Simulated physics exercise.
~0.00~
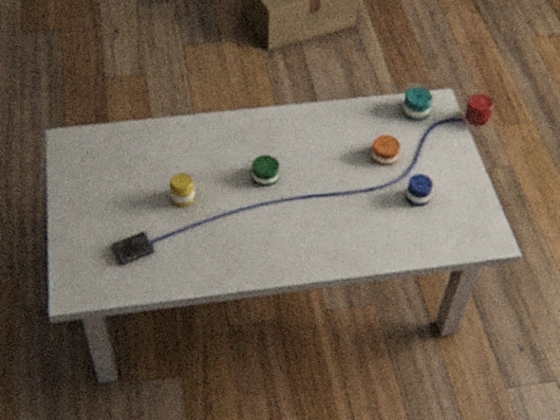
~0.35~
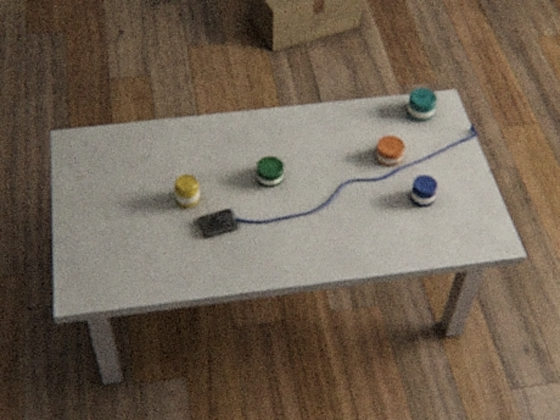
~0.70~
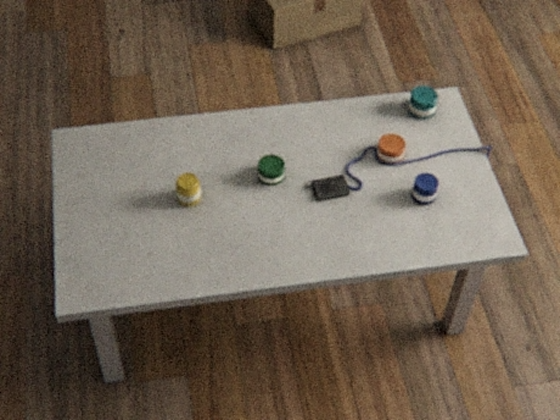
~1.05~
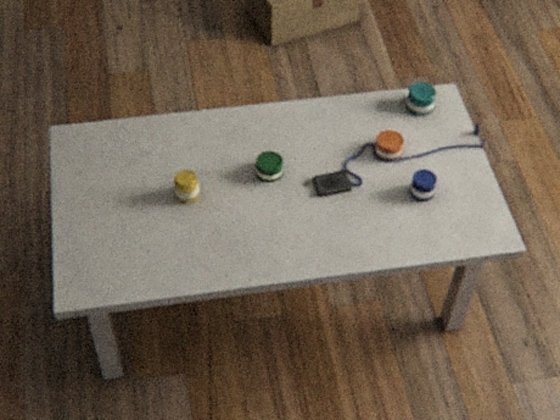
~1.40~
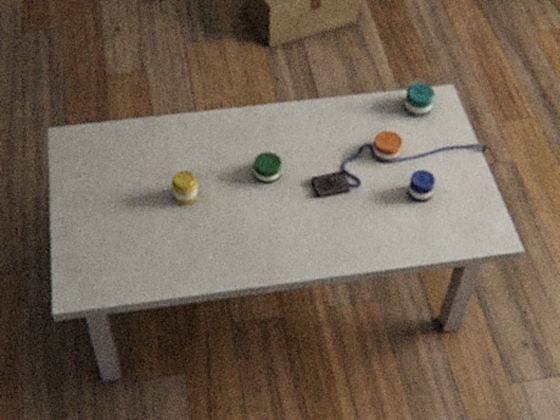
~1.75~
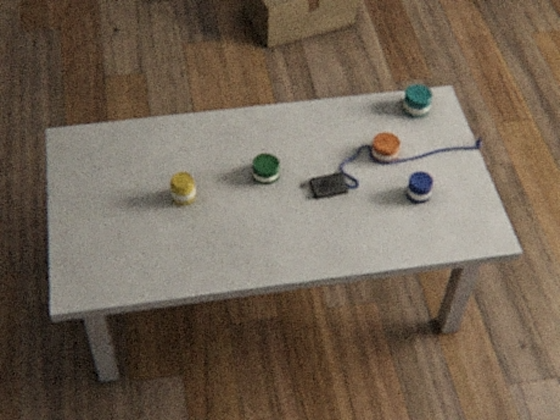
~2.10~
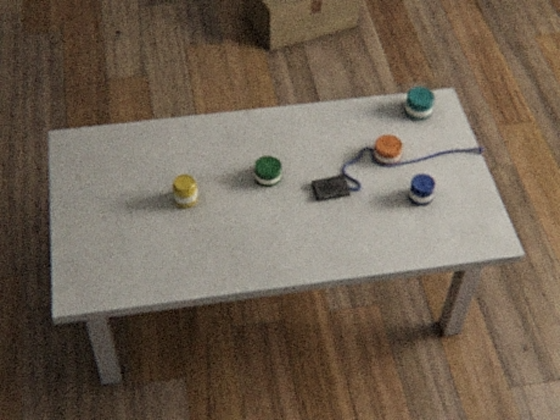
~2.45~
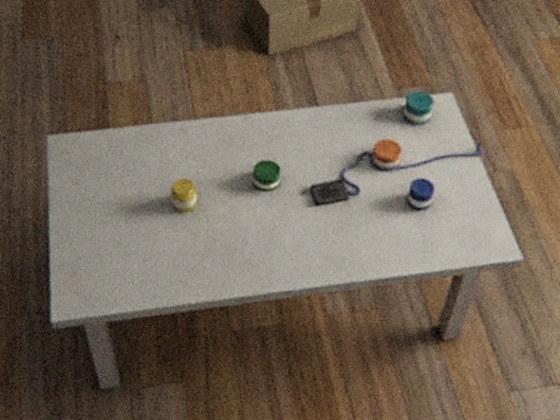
A pale table stands on a brown plank floor, seen from above by a slightly swaying camera, with a cardboard box behind it. A yellow jar, a green canister, an orange canister, a blue tin and a teal canister are spread from left to right, and a blue cable winds from a black phone at front left to a red speaker at the far right corner. The speaker drops out of sight over the right edge, and the cable drags the phone far to the right. The phone stops between the green canister and the blue tin, the cable bent beside the orange canister with its end at the edge, while the others stay put.
